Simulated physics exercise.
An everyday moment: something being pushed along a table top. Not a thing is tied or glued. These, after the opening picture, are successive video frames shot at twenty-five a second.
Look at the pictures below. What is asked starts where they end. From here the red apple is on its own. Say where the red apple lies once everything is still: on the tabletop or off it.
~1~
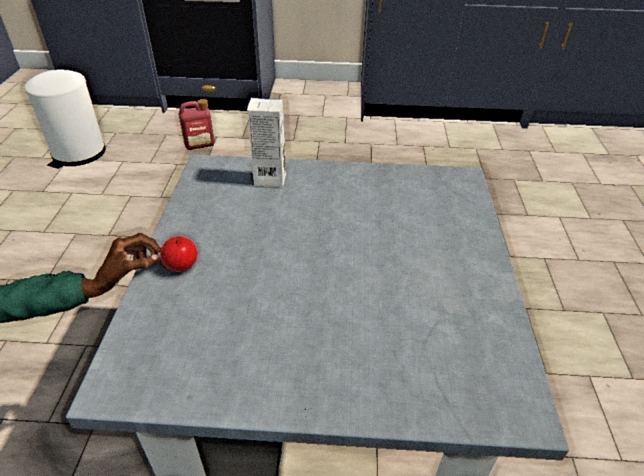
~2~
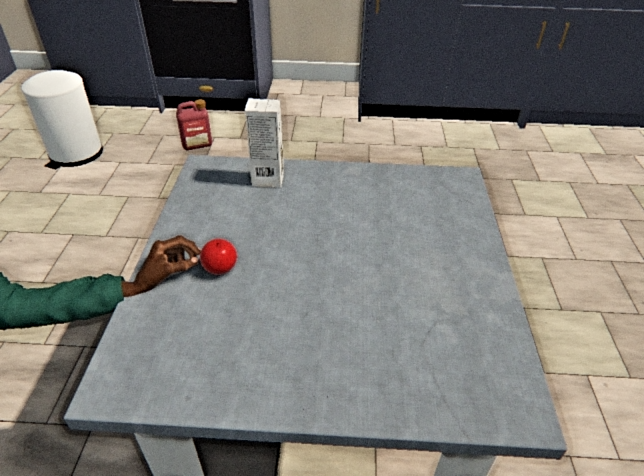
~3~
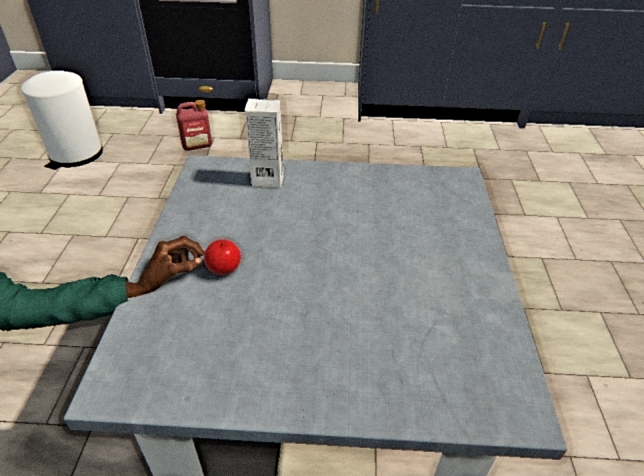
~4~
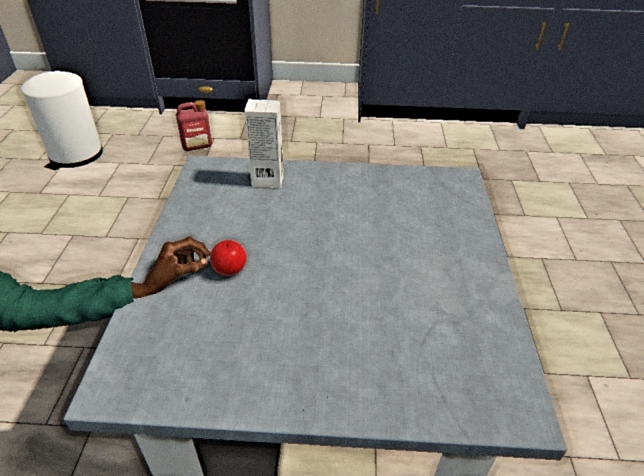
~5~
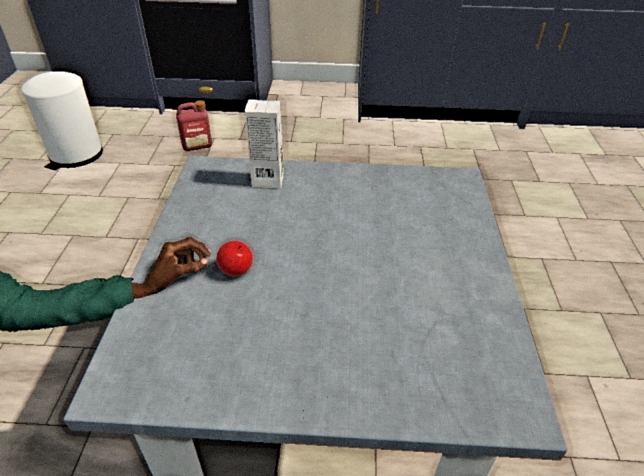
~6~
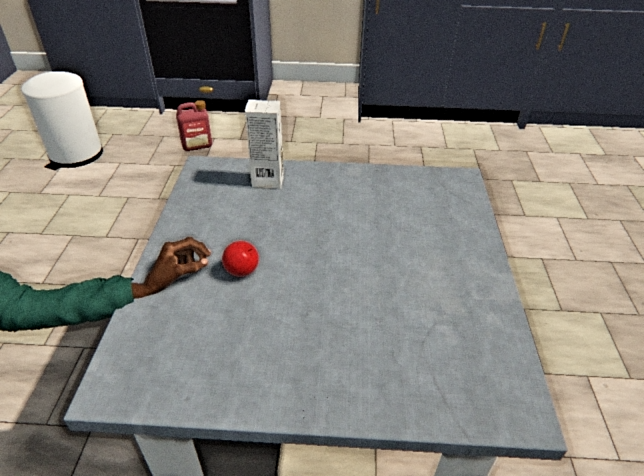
Likely outcome: It is safe on the table.
Then, 0.10 s on from there, red apple shifted about its own width near (253, 259).
Then, 0.20 s on from there, red apple shifted about its own width near (262, 260).
Then, 0.40 s on from there, red apple shifted about its own width near (271, 260).
In the end, moved from the start, red apple. At the end, from the last picture's camera, red apple near (271, 260).
